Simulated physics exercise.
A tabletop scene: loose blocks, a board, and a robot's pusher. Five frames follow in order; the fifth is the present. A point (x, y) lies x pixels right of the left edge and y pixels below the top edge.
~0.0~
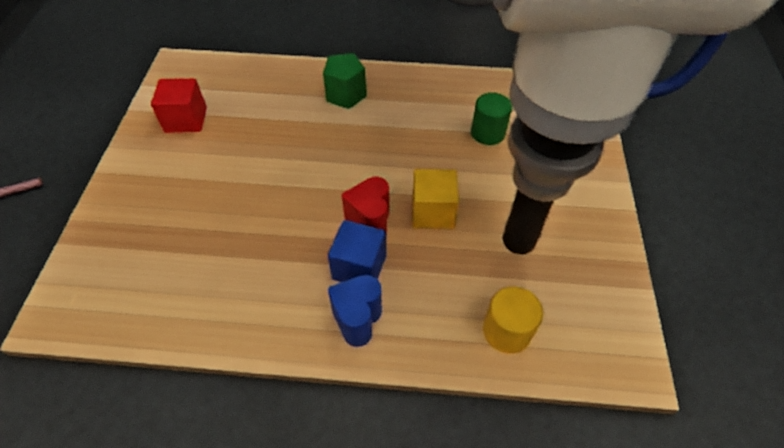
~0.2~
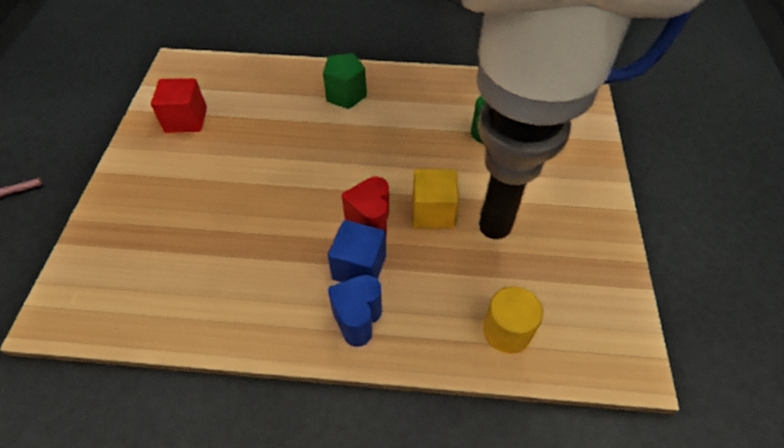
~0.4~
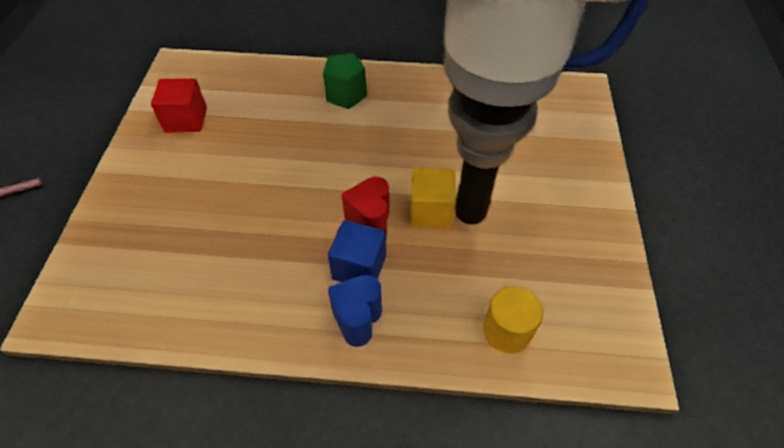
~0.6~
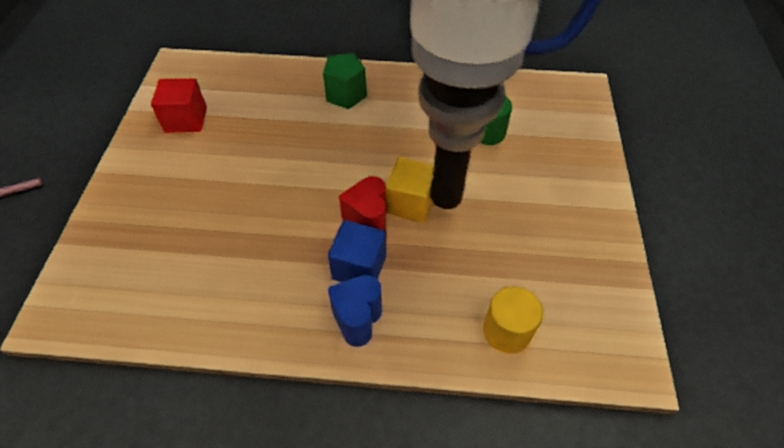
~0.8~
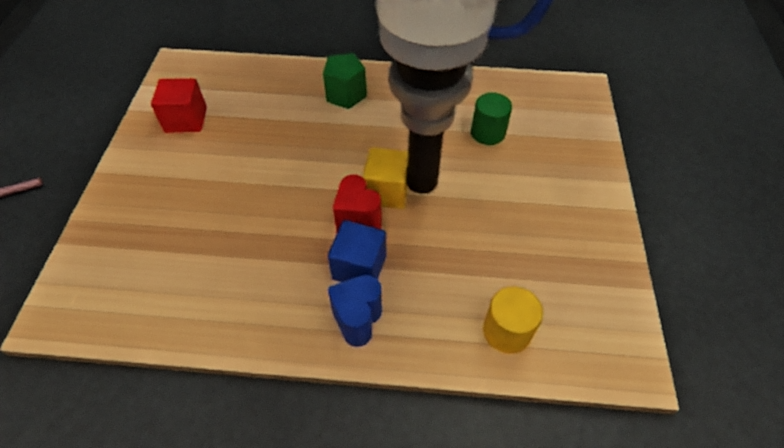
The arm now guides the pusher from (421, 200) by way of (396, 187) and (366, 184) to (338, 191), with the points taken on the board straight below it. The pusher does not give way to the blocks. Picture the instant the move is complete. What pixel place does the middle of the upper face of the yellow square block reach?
I'd guess (309, 144).
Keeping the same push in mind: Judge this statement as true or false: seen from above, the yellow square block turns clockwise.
This is true.
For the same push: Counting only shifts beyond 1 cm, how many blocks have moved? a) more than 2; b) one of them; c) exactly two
Choice b: One of them.
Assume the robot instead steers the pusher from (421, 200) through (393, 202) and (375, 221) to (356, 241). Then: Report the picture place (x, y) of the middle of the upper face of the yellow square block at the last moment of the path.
I'd place it at (361, 159), taking the centre of its top.
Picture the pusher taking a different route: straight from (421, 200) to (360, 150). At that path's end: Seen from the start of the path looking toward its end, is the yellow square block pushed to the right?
No, that is not how it ends up.
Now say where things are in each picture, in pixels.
Pusher's lower end (519, 242); red heart-shaped block (369, 196); yellow square block (436, 185), in the first frame.
Pusher (495, 227); blocks still, in the second frame.
Pusher (471, 213); yellow square block (434, 184), in the third frame.
Pusher (447, 198); red heart-shaped block (367, 196); yellow square block (412, 175), in the fourth frame.
Pusher (422, 183); red heart-shaped block (356, 194); yellow square block (387, 164), in the fifth frame.
What follows on the original path. Halfway along, pusher (380, 167); yellow square block (344, 148).
At the end, pusher (335, 174); red heart-shaped block still; yellow square block (309, 144), turned 40° clockwise.
